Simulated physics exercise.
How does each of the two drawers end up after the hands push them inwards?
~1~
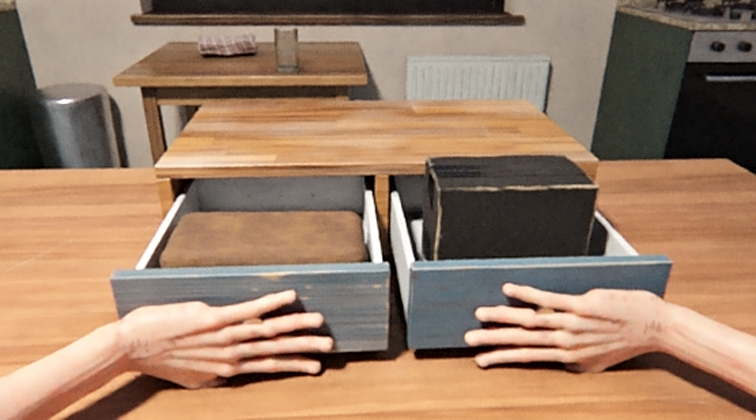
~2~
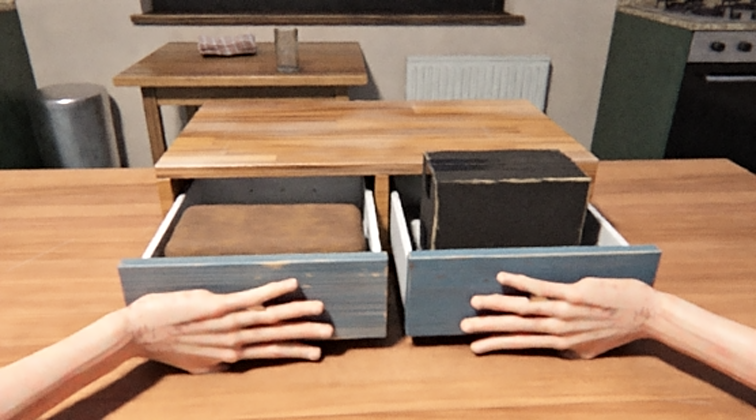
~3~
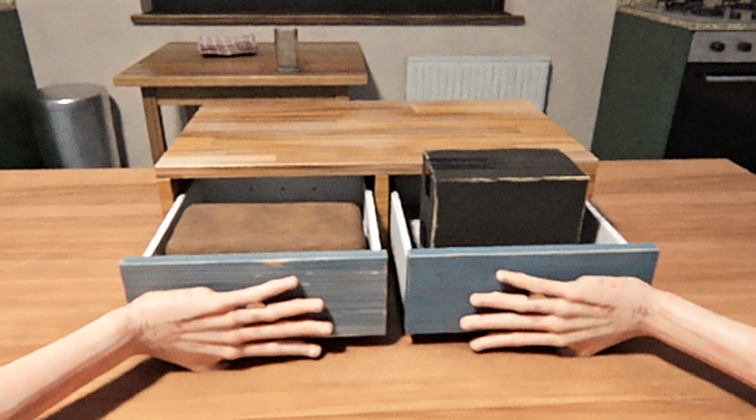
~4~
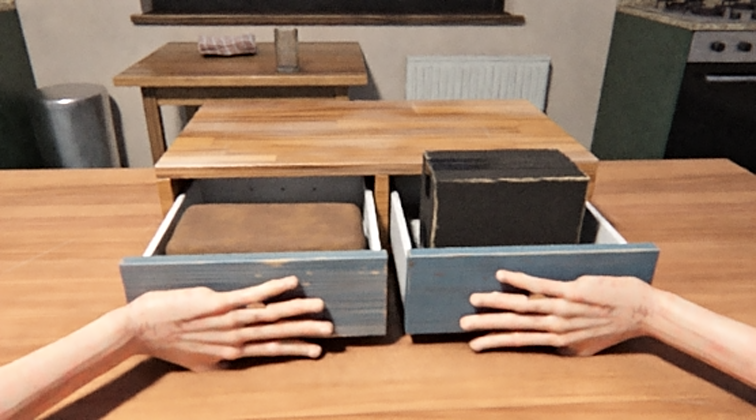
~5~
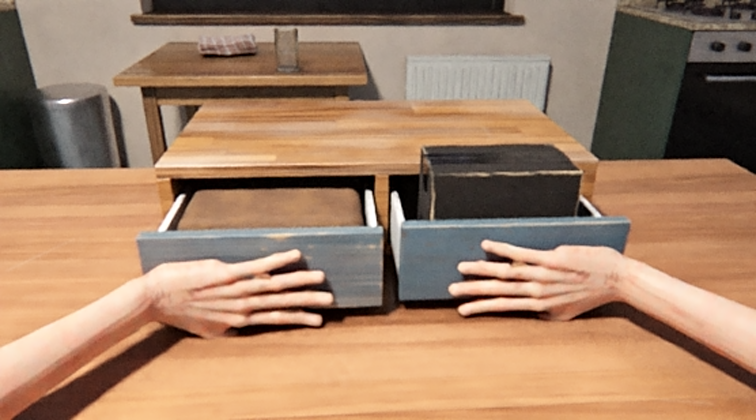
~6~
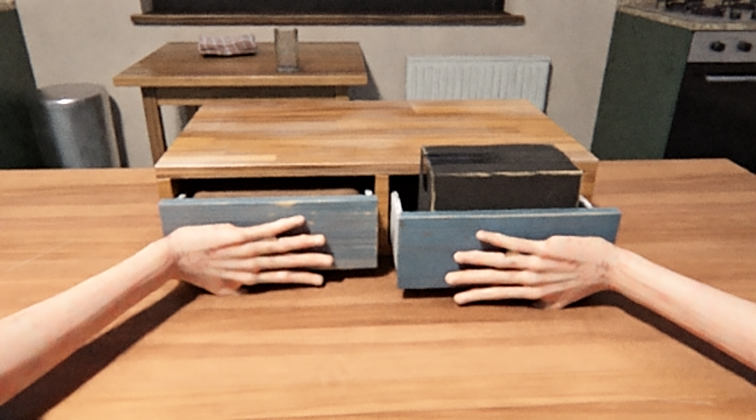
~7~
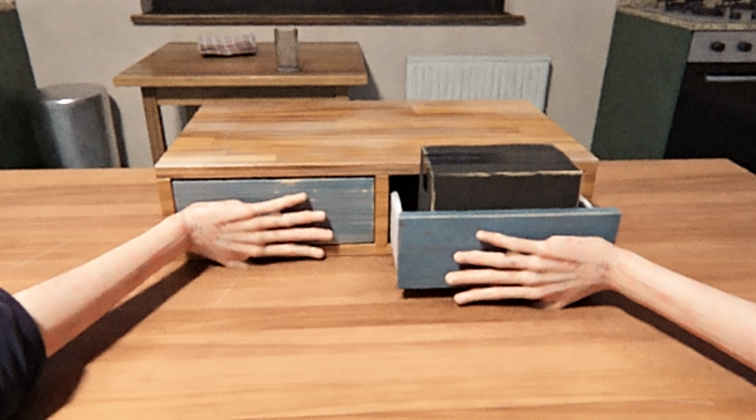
The left drawer slides all the way in and closes, while the right drawer jams partway and stays open with the black box standing in it.
In a kitchen, seen from the front across a wooden table, a low wooden cabinet stands with two blue-fronted drawers pulled open. The left drawer holds a flat brown loaf-like block, and the right one holds a black box that rises well above its front. A hand rests on each drawer front, and both push inwards a little, then pause. They push again, and the right drawer stops partway with the box against the cabinet's front edge. The left drawer keeps sliding until it closes, hiding the brown block, while the right one stays jammed open.
